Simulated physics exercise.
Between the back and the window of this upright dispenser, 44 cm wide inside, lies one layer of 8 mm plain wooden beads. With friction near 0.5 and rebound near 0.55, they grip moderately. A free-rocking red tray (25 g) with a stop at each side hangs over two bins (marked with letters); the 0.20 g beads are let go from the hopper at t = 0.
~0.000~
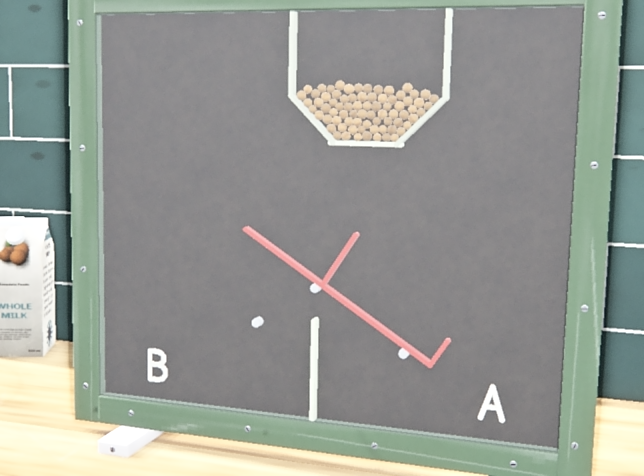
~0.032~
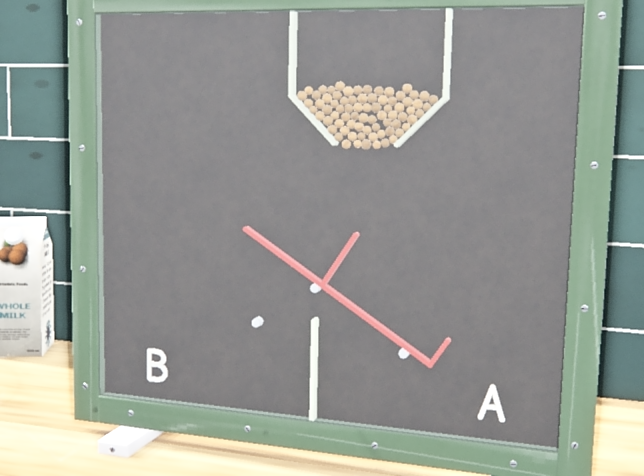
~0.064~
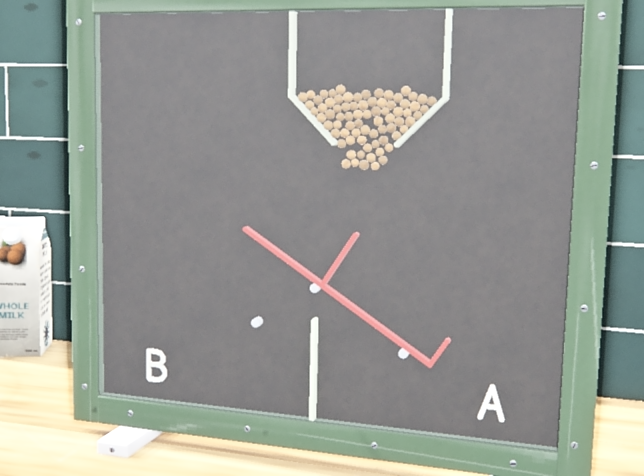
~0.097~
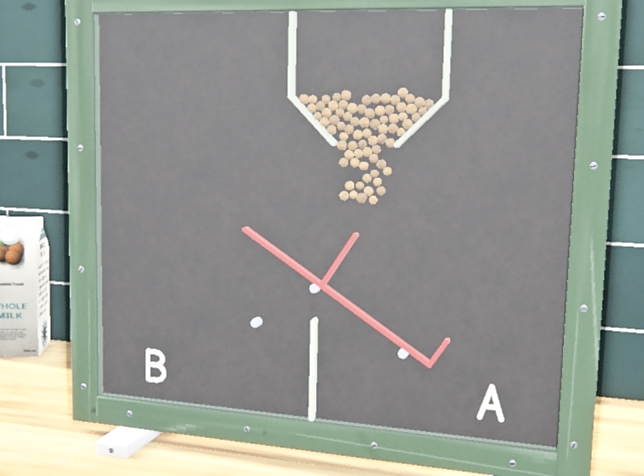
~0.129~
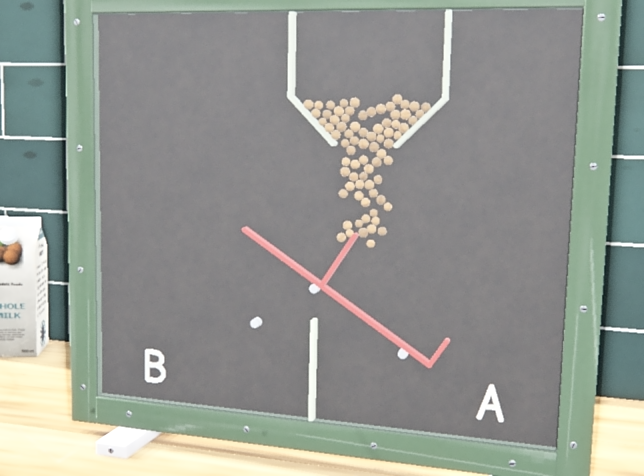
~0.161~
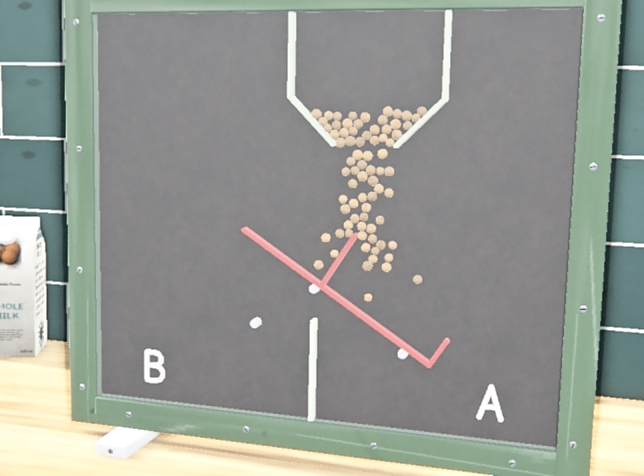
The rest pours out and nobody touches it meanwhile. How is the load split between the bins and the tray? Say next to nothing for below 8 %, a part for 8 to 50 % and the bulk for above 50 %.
Bin A gets a moderate share, bin B gets almost nothing and the tray gets the majority.
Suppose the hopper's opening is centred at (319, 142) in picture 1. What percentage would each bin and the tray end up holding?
Final shares - bin A: 5, bin B: 5, tray: 95.
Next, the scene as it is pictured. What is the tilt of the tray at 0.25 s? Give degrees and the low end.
30°, right end low.
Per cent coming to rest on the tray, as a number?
My guess would be some 70 in a hundred.
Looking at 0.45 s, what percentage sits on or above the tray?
Roughly 80 per cent of the load.
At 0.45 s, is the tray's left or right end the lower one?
The tray leans so that its right end is the one down.
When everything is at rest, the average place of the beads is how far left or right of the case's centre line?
Right side, about 7 cm off centre.
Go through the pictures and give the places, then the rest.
The first frame shows gate shut, about 80 beads in the hopper; its mouth (335, 143) to (397, 145); tray right end down 32°; its ends (247, 229) and (431, 364), top of its upright wall (356, 235); pivot (316, 288); stops (257, 322) and (404, 353); a lip at the right end; bin A (492, 403), bin B (158, 366).
In the second frame, 4 out; bottom bead (346, 144); tray right end down 32°.
In the third frame, 13 out; bottom bead (375, 166); tray right end down 32°.
In the fourth frame, 24 out; bottom bead (373, 200); tray right end down 32°.
In the fifth frame, 33 out; bottom bead (371, 244); tray right end down 32°.
In the sixth frame, 44 out; bottom bead (368, 298); tray right end down 32°; its ends (245, 230) and (430, 365), top of its upright wall (355, 236).
By 0.25 s 100 % have left the hopper; tray right end down 32°; on or over it 95 %, past it to the left 0 %, to the right 5 %.
By 0.45 s 100 % have left the hopper; tray right end down 32°; on or over it 80 %, past it to the left 0 %, to the right 20 %.
By 0.80 s 100 % have left the hopper; tray right end down 32°; on or over it 70 %, past it to the left 0 %, to the right 30 %.
Settled by 1.7 s, bin A 30 %, bin B 0 %, tray 70 %; tray right end down 32°.
